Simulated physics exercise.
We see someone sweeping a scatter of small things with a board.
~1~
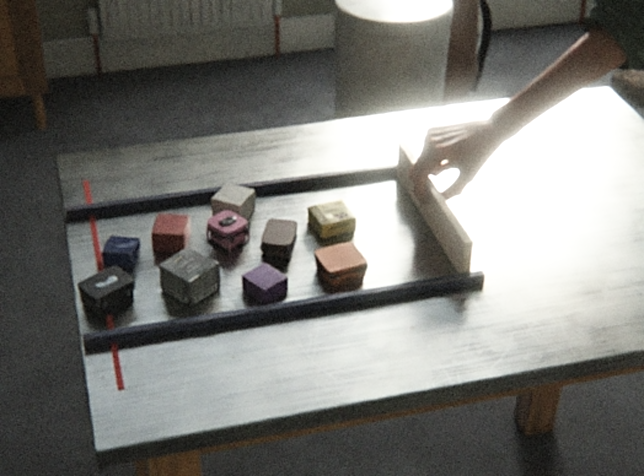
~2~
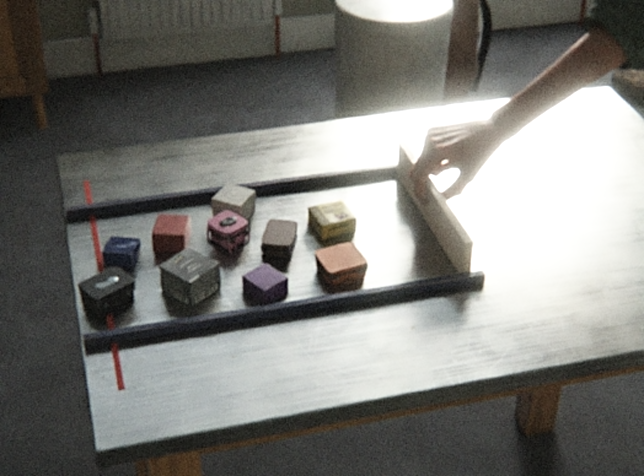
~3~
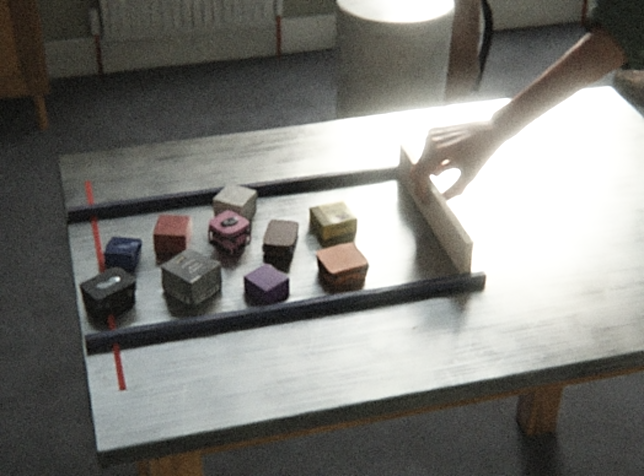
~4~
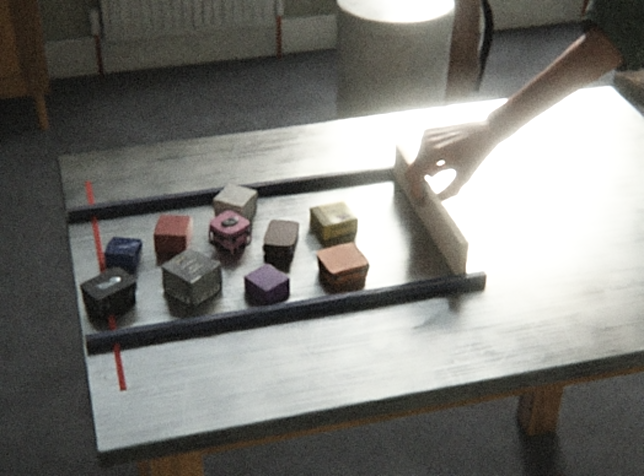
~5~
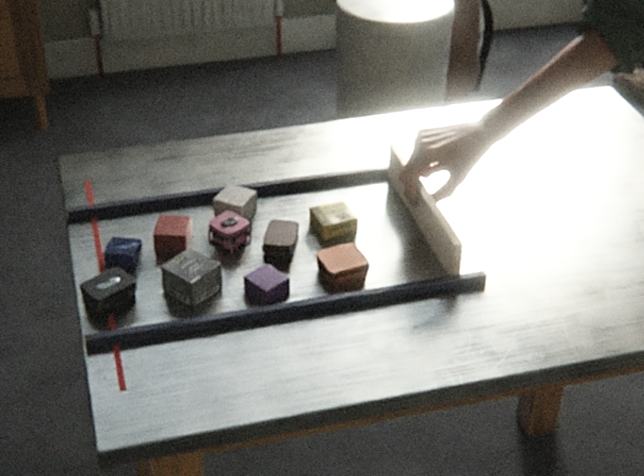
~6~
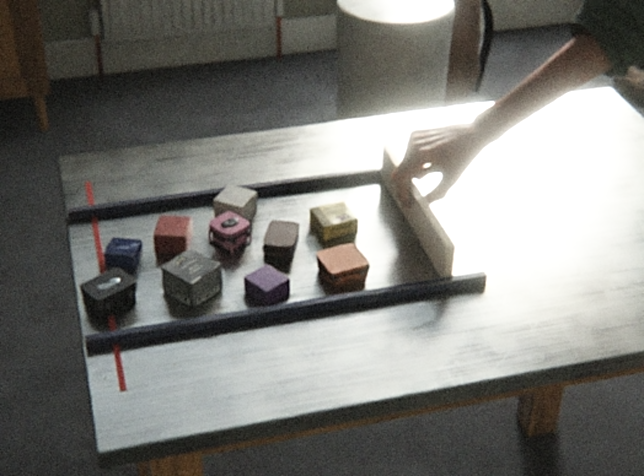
A hand sliding an upright board slightly left between two dark rails on a table, the scattered small coloured blocks staying still.
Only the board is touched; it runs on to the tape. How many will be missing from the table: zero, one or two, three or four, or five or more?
Here the number that fall off is five or more.
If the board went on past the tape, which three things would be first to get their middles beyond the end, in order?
In order: The black case, then the blue box, then the grey box.
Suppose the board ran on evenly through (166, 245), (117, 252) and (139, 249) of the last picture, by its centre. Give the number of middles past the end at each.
Past the end: 2, 6 and 3.
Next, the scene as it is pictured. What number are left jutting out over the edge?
It comes to 4.
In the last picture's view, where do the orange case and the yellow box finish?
The orange case stops around (88, 310); the yellow box around (80, 256).
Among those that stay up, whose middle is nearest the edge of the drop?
It is the brown case.
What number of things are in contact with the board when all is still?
In contact: 4.
Soon after, none off yet; black case at rest near (109, 294); blue box at rest near (124, 253); red block at rest near (173, 235).
After that, none off yet; black case at rest near (109, 294); blue box at rest near (124, 253); red block displaced about its own width near (152, 231).
And then, one off so far; black case on its way down near (56, 433); blue box tilting well over near (55, 280); red block displaced well along near (95, 233).
In the end, the number that fall off is five or more; gone, purple block, pink case, grey box, red block, blue box and black case.
